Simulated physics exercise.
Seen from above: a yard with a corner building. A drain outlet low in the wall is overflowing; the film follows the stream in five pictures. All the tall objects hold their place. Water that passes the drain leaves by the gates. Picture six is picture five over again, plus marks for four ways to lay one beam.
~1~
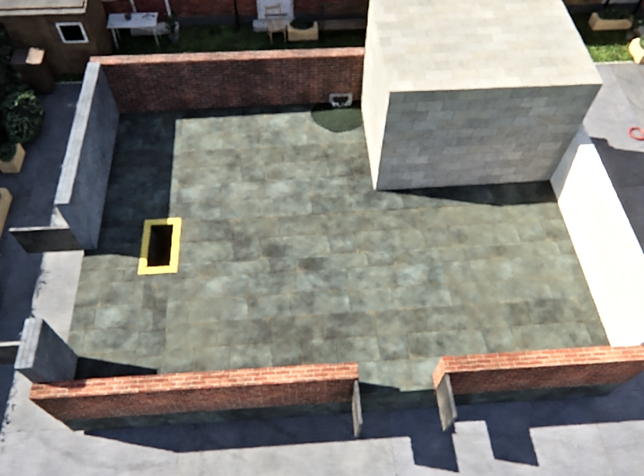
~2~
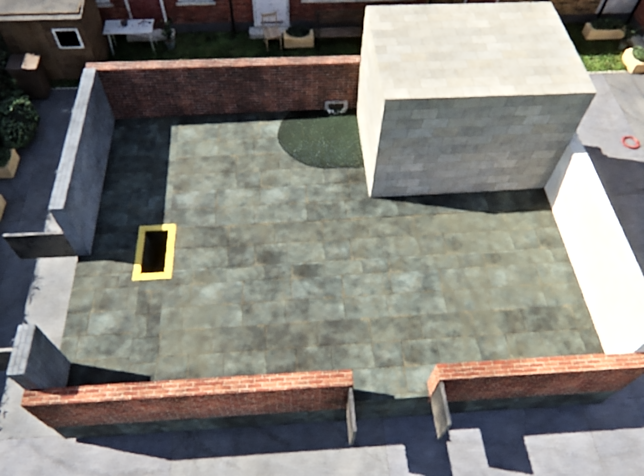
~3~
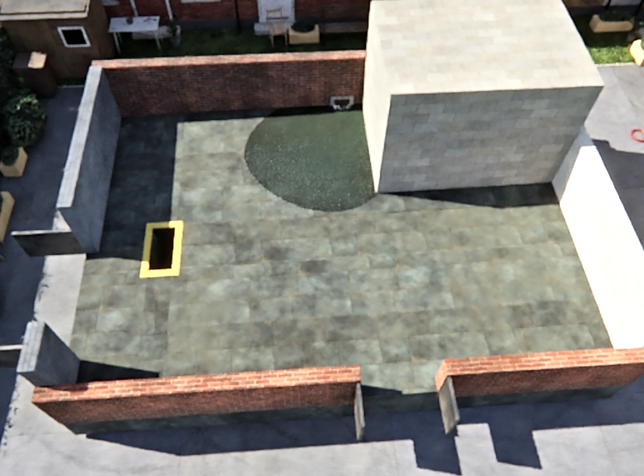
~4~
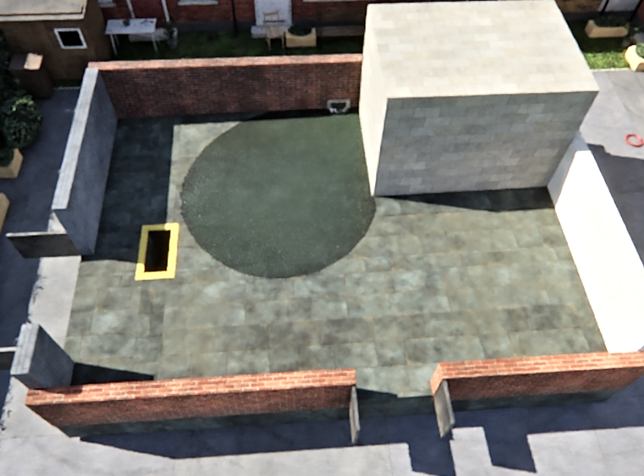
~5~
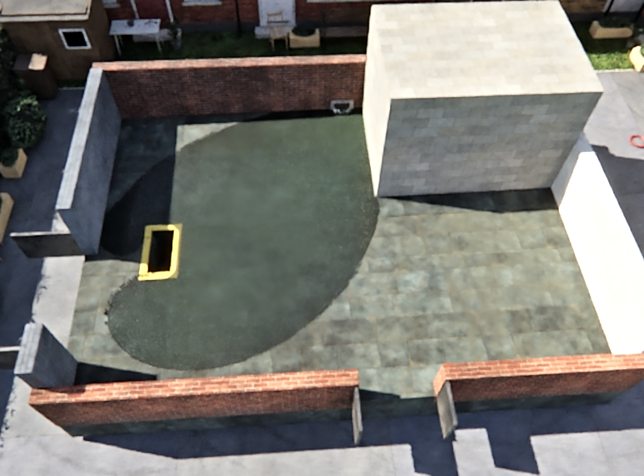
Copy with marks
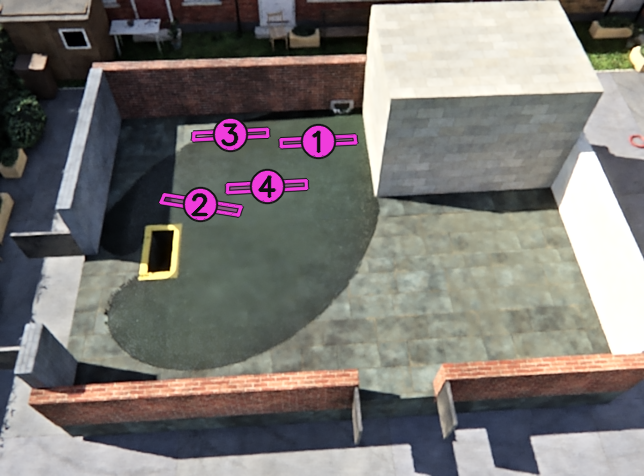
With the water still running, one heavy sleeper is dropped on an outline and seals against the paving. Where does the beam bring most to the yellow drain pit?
Take 3.
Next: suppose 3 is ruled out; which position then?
1.
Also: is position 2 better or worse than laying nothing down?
It is worse.
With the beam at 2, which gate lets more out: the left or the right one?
The left one.
On the marked copy, 1 from (281, 143) to (355, 139); 2 from (162, 198) to (239, 210); 3 from (193, 136) to (267, 132); 4 from (227, 188) to (306, 184).
With 1, about 18 % of the stream runs into the yellow drain pit, about 81 % out by the gates.
With 2, about 12 % of the stream runs into the yellow drain pit, about 87 % out by the gates.
With 3, about 30 % of the stream runs into the yellow drain pit, about 70 % out by the gates.
With 4, about 13 % of the stream runs into the yellow drain pit, about 87 % out by the gates.
